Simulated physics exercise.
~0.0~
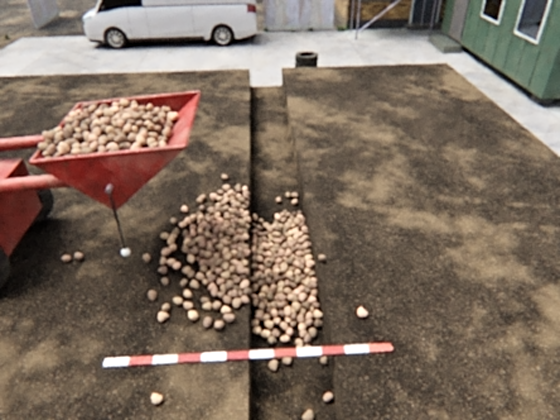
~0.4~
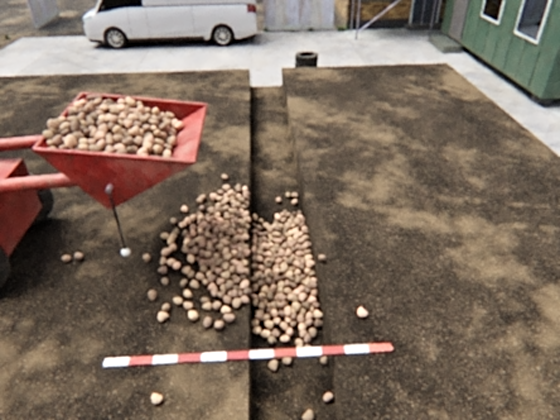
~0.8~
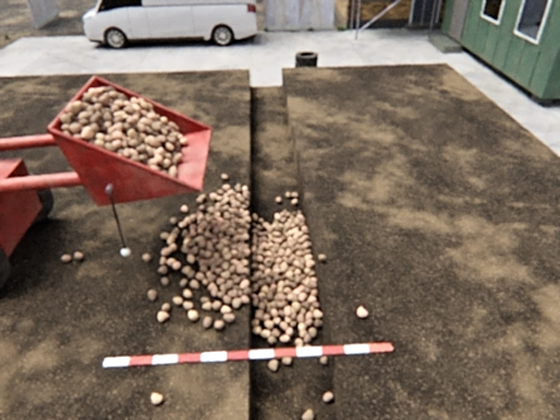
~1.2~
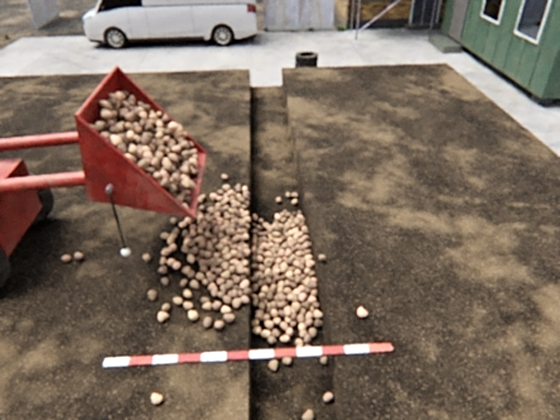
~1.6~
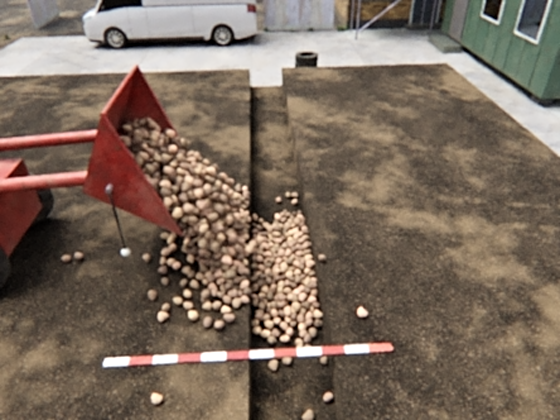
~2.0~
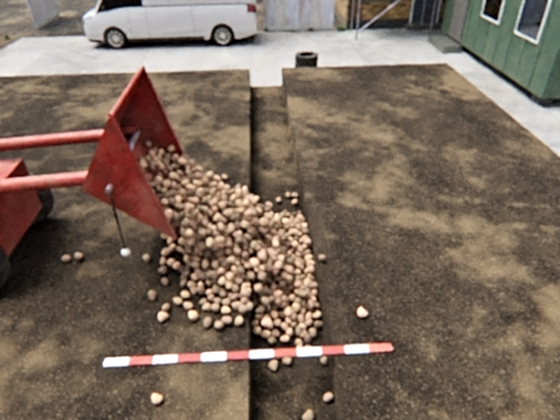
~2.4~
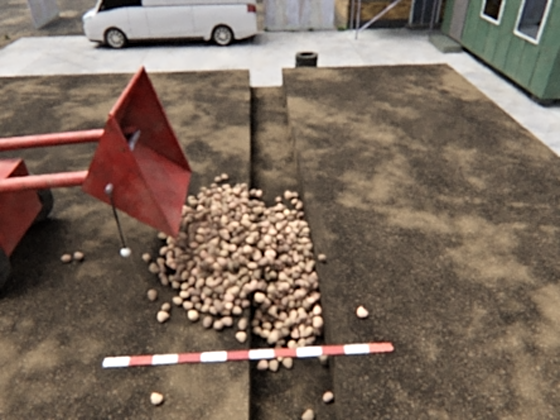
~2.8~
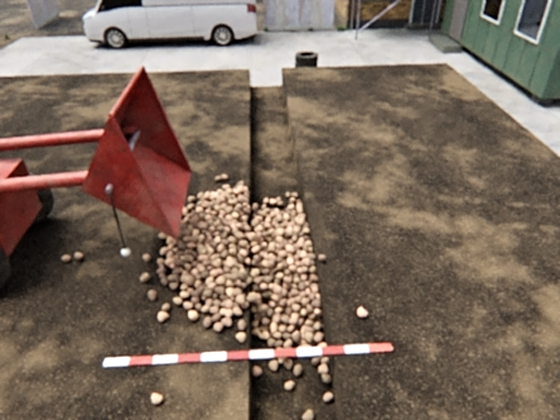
A red skip on a loader tipped forward and poured its whole load of smooth, rounded stones onto the loose pile beside a narrow trench, and the stones slid right, many spilling into the trench, until the skip hung empty and still above the bigger heap.
